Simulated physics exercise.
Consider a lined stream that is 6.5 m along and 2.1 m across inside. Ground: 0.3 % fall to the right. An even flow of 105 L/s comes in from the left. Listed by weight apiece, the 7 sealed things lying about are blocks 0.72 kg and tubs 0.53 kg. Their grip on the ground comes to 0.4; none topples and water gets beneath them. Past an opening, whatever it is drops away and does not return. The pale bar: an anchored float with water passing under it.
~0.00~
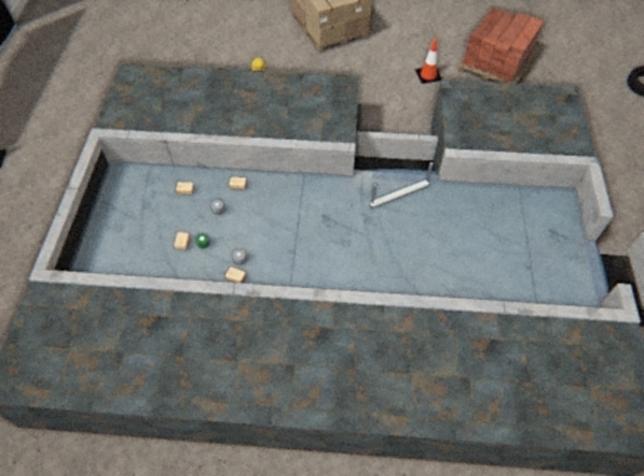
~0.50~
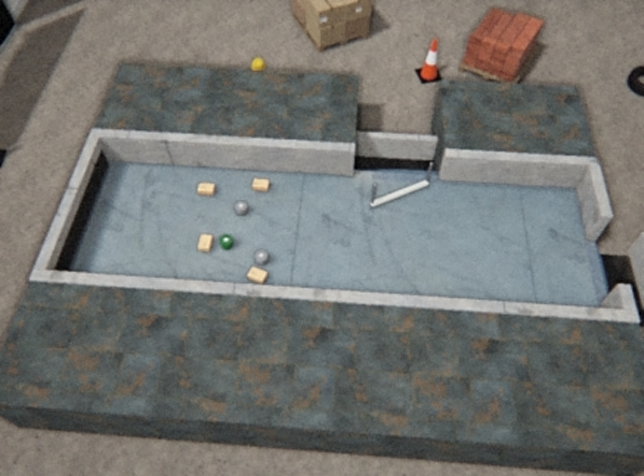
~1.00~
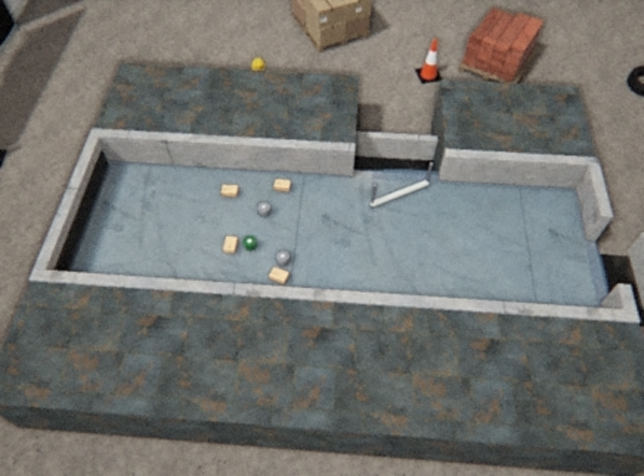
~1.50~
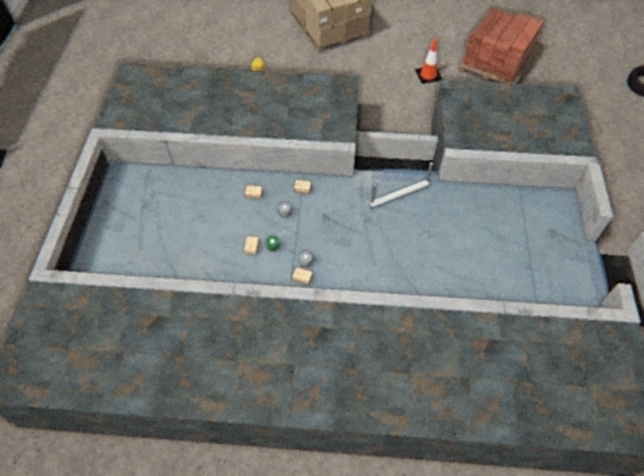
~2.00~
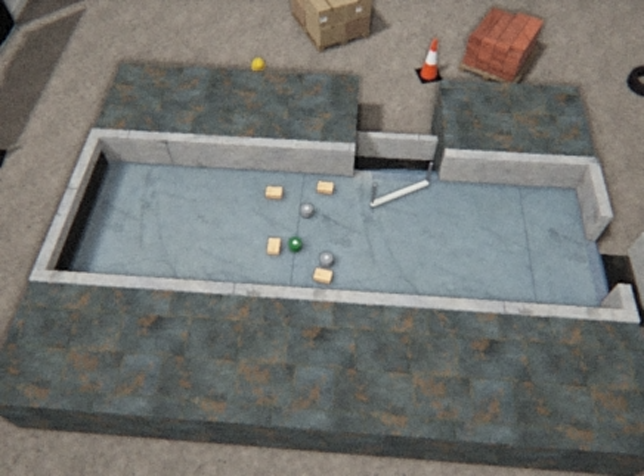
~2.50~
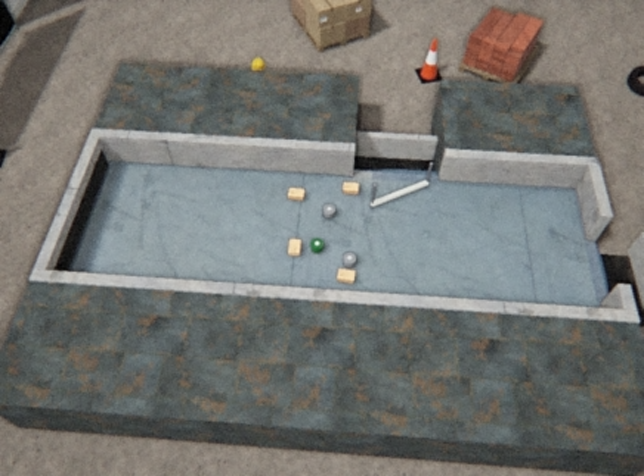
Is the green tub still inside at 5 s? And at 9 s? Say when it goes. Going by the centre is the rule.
Late or no exit.
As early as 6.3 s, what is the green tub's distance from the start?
Around 300 cm from the start by that time.
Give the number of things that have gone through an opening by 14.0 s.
Count at that moment: 7.
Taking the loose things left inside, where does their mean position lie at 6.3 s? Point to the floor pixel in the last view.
It sits at about (454, 239).
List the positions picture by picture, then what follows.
The green tub at (202, 239) floats; about 1290 L in view; 0 of 7 have shifted, in the first frame.
The green tub at (226, 240) floats, 31 cm from its start; about 1300 L in view; 7 of 7 have shifted, in the second frame.
The green tub at (250, 241), afloat, 61 cm from its start; 9 cm deep round most things; 7 of 7 have shifted, in the third frame.
The green tub at (272, 242) floats, 89 cm from its start; about 1300 L in view; 7 of 7 have shifted, in the fourth frame.
The green tub at (295, 243) floats, 118 cm from its start; 9 cm deep round most things; 7 of 7 have shifted, in the fifth frame.
The green tub at (317, 244) floats, 146 cm from its start; 9 cm deep round most things; 7 of 7 have shifted, in the sixth frame.
After 3.5 s the green tub is near (363, 243), 2.0 m from its start, afloat; 1 of 7 are out; 6 afloat.
After 6.3 s the green tub is near (456, 228), 3.2 m from its start, afloat; 2 of 7 are out; 5 afloat.
After 10.0 s the green tub is near (533, 224), 4.2 m from its start, afloat; 3 of 7 are out; 4 afloat.
After 14.0 s the green tub has gone out (at 12.3 s); 7 of 7 are out; 0 afloat.
